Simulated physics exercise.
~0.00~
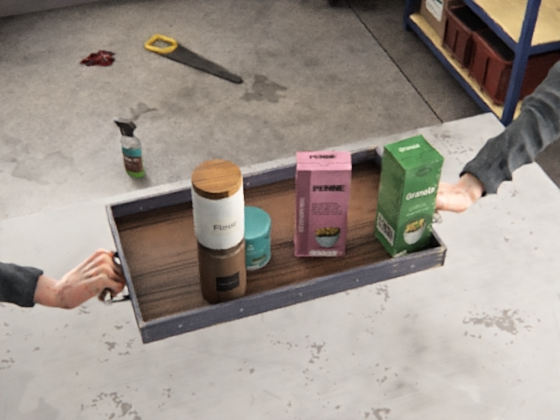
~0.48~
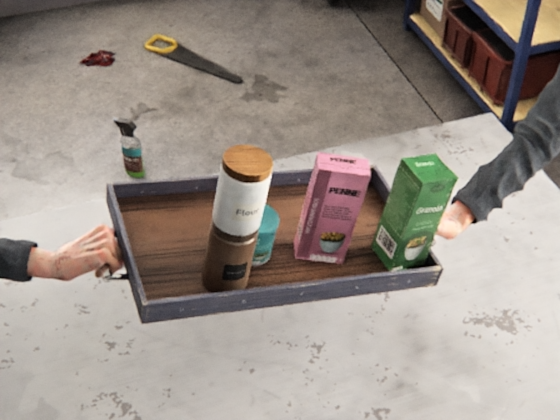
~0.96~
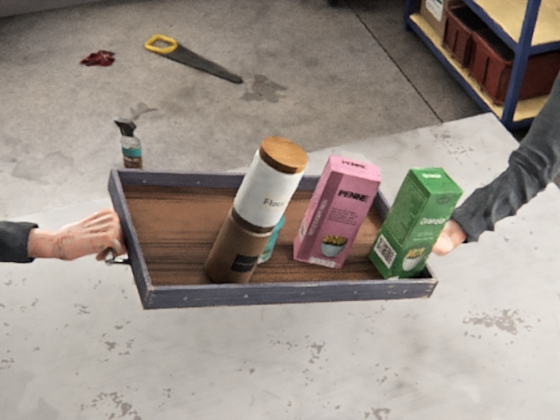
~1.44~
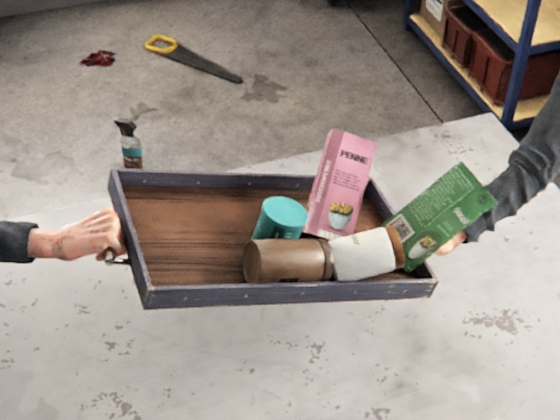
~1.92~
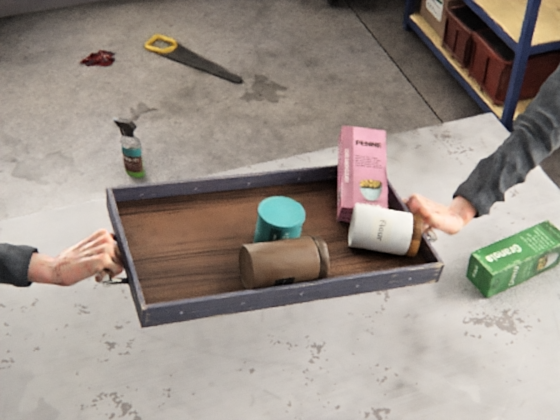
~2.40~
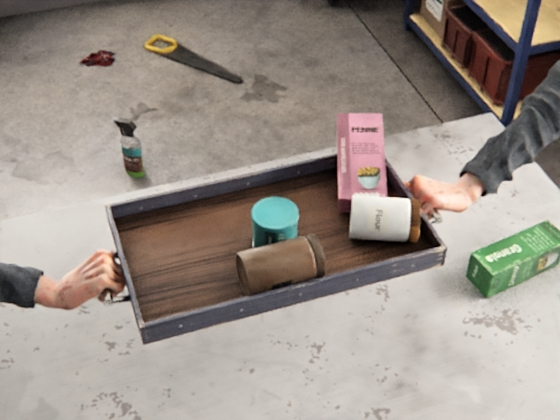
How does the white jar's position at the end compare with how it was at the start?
At the start the white jar stands upright on top of the brown jar, but by the end it lies on its side near the right end of the tray.
Two hands, one at each end, hold a wooden tray with a dark rim above a pale, worn surface, seen from above in a workshop with a saw on the floor beyond. A white jar stands on a brown jar beside a turquoise tin, with a pink packet and a green carton to the right. The tray tips right edge down, and the load leans. The stacked jars topple rightward, and the green carton goes over the right edge. As the tray levels, the carton lies outside it, both jars and the pink packet are toppled inside, and the tin stays upright.
